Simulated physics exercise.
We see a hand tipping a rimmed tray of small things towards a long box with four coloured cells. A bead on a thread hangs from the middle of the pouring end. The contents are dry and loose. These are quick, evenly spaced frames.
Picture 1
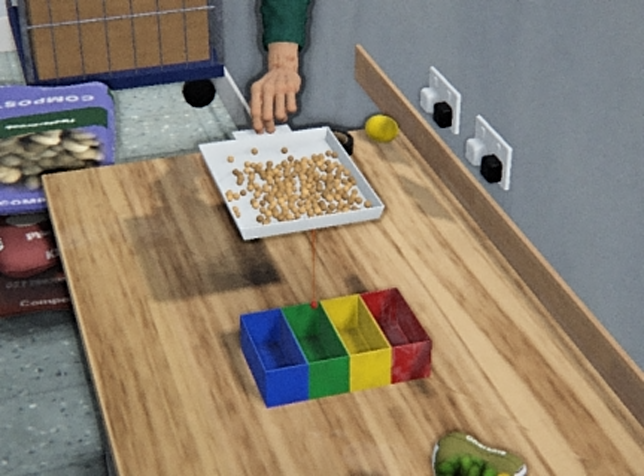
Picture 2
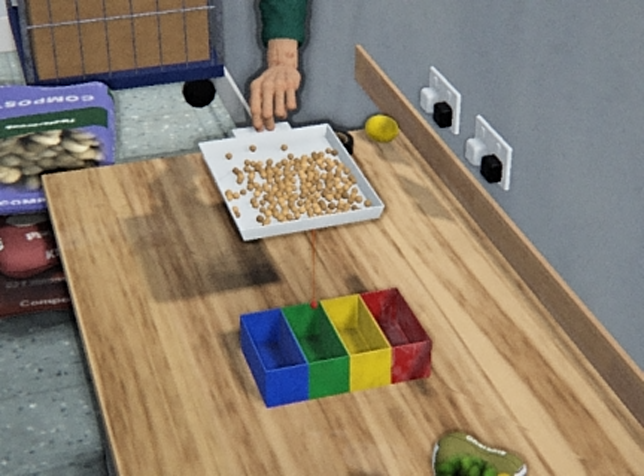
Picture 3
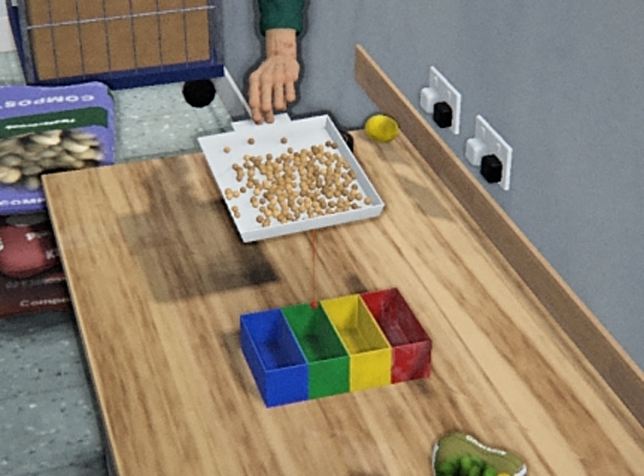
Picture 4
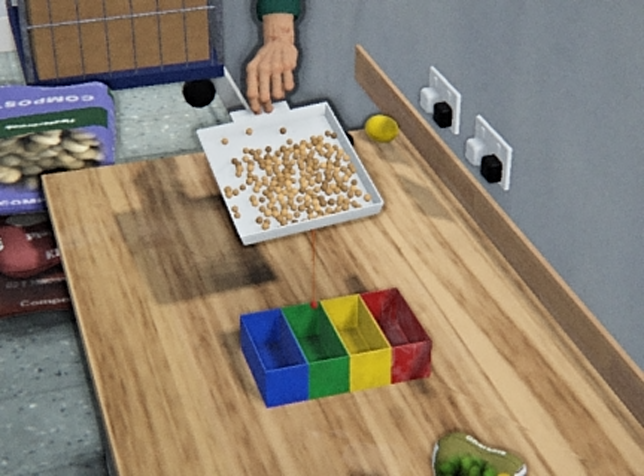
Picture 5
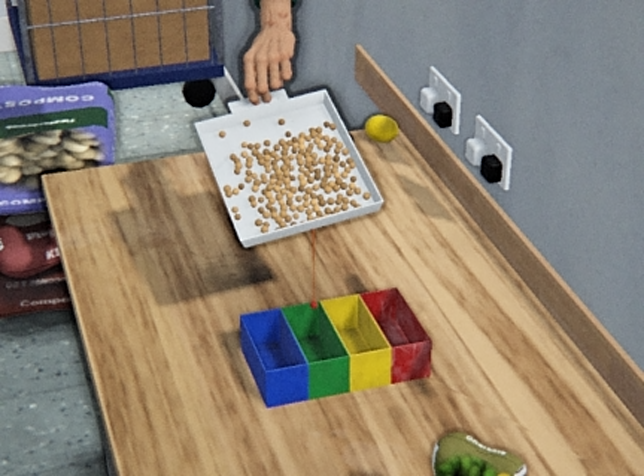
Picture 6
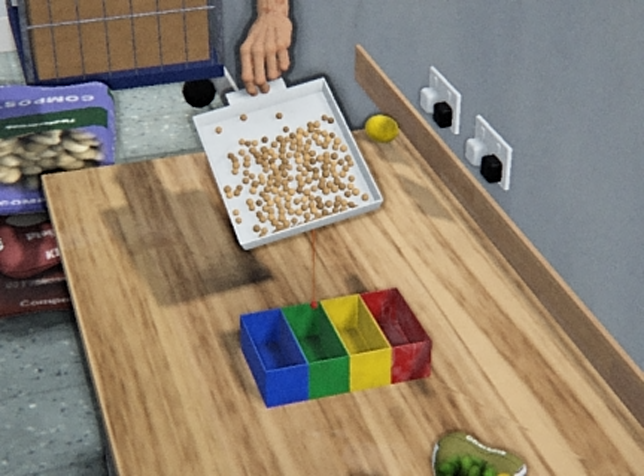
The clip opens on a hand holding a white rimmed tray of small round beads above a wooden table, beyond a long box with blue, green, yellow and red cells. The hand then gradually raises the tray's far end, its near edge dipping slightly at the left corner, and the beads shift and spread leftward.
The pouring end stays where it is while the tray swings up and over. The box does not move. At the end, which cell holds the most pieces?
The blue one ends fullest.
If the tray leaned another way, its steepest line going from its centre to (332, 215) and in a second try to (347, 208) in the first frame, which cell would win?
One: That red cell. Two: The red one.
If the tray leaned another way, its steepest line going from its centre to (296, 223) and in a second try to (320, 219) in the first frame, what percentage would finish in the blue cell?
About 30 and 10 per cent.
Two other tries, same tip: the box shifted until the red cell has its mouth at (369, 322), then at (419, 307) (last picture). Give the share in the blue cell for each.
The first gives 60 %, the second 10 %.
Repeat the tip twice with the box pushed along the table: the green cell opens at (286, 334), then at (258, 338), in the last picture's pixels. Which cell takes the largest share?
One: That blue cell. Two: Green.
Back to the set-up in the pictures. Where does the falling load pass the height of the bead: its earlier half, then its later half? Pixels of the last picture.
The first part at (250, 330); the rest at (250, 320).
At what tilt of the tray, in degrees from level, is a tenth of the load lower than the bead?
Around 70° of tilt.
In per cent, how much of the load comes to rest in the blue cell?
About 60 per cent.
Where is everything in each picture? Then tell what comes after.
The first frame shows corners of the pouring end at (244, 227) and (379, 205), level; middle of the load at (303, 189), round wooden beads; bead on its thread at (314, 305); blue cell at (287, 382); green cell at (329, 374); yellow cell at (370, 367); red cell at (411, 359).
The second frame shows corners of the pouring end at (244, 227) and (379, 205), level; middle of the load at (303, 188).
The third frame shows corners of the pouring end at (244, 230) and (379, 203), tipped barely, lowest at the left corner; middle of the load at (303, 185).
The fourth frame shows corners of the pouring end at (244, 233) and (378, 201), tipped a little, lowest at the left corner; middle of the load at (302, 181).
The fifth frame shows corners of the pouring end at (244, 237) and (378, 200), tipped clearly, lowest at the left corner; middle of the load at (292, 178).
The sixth frame shows corners of the pouring end at (244, 240) and (377, 198), tipped clearly, lowest at the left corner; middle of the load at (290, 179), nearly all on the move; blue cell at (287, 382); green cell at (329, 374); yellow cell at (370, 367); red cell at (411, 359).
Soon after the last picture, tray tipped steeply; most on the tray; a stray few in the blue cell; about a quarter falling or outside the box.
A little later, tray tipped past a quarter turn; a stray few on the tray; about half in the blue cell; a stray few in the green cell; a stray few in the yellow cell; about a third falling or outside the box.
Later still, tray tipped past a quarter turn; about two thirds in the blue cell; a stray few in the green cell; a stray few in the red cell; about a third falling or outside the box.
By the end, tray tipped past a quarter turn; about two thirds in the blue cell; a stray few in the green cell; a stray few in the red cell; none in the yellow cell; about a third outside the box.
